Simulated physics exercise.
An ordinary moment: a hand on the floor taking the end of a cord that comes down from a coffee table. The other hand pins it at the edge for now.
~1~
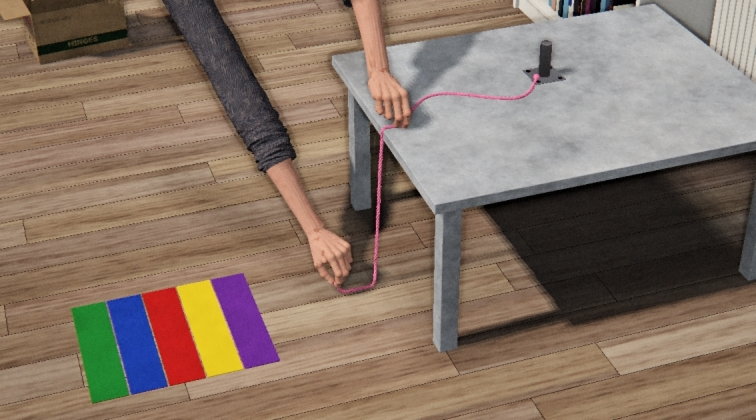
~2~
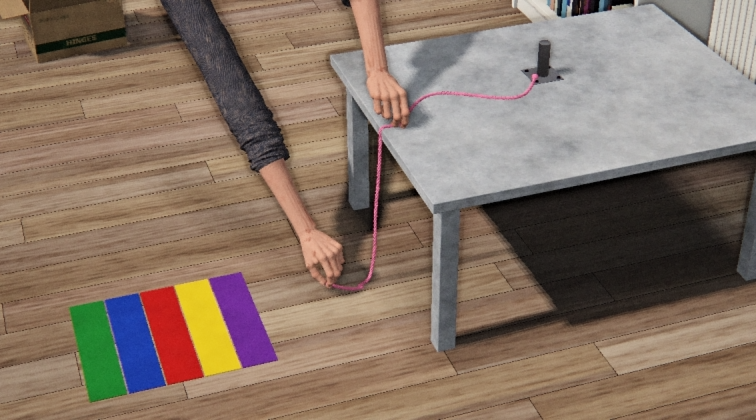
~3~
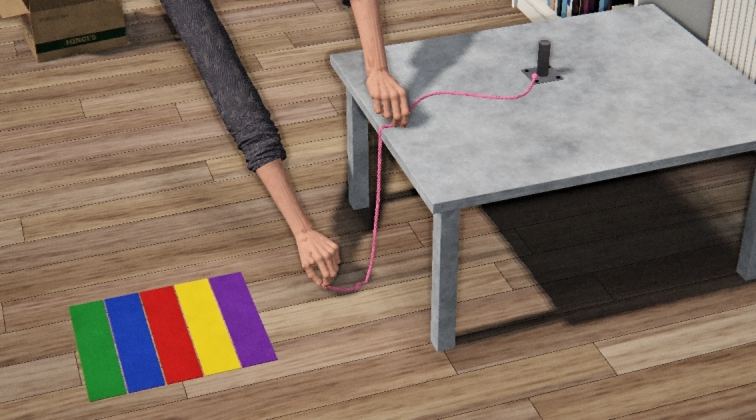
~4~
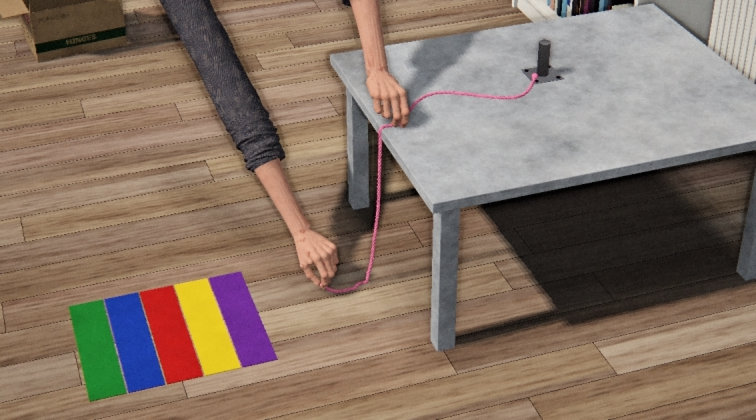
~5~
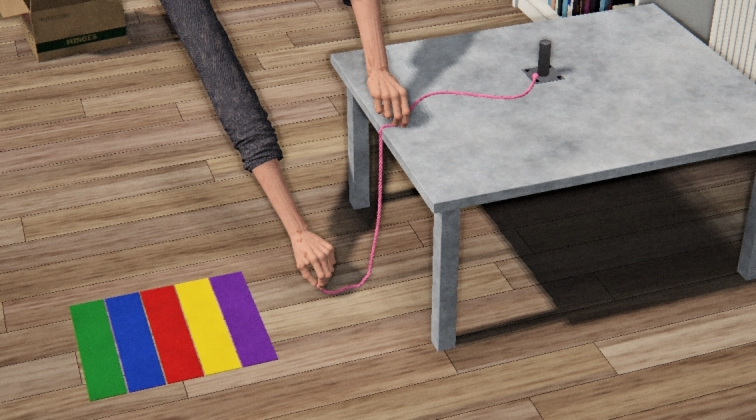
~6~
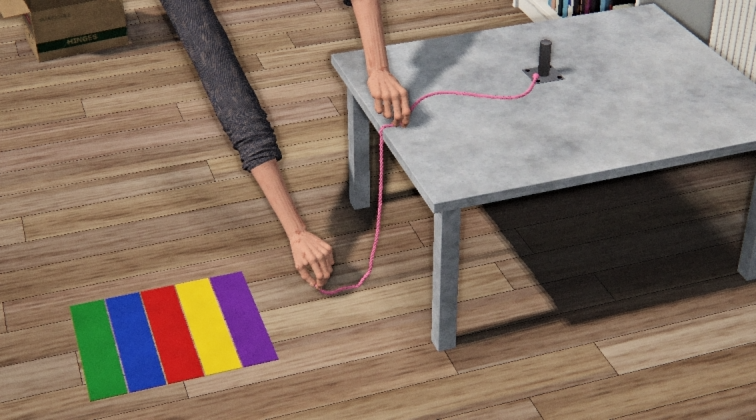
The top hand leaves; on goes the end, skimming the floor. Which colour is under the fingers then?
The red one.
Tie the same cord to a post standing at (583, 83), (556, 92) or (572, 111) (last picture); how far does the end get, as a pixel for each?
Near (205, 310), (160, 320) and (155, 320).
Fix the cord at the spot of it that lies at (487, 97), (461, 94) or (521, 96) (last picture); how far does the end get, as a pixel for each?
In that order: (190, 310), (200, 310) and (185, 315).
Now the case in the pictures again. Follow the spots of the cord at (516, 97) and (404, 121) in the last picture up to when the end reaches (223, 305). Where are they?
Near (492, 89) and (374, 137).
Soon after, end near (223, 305); over purple.
Then, end near (189, 312); over yellow.
At full stretch, end near (167, 316); over red. It halts on the red strip.
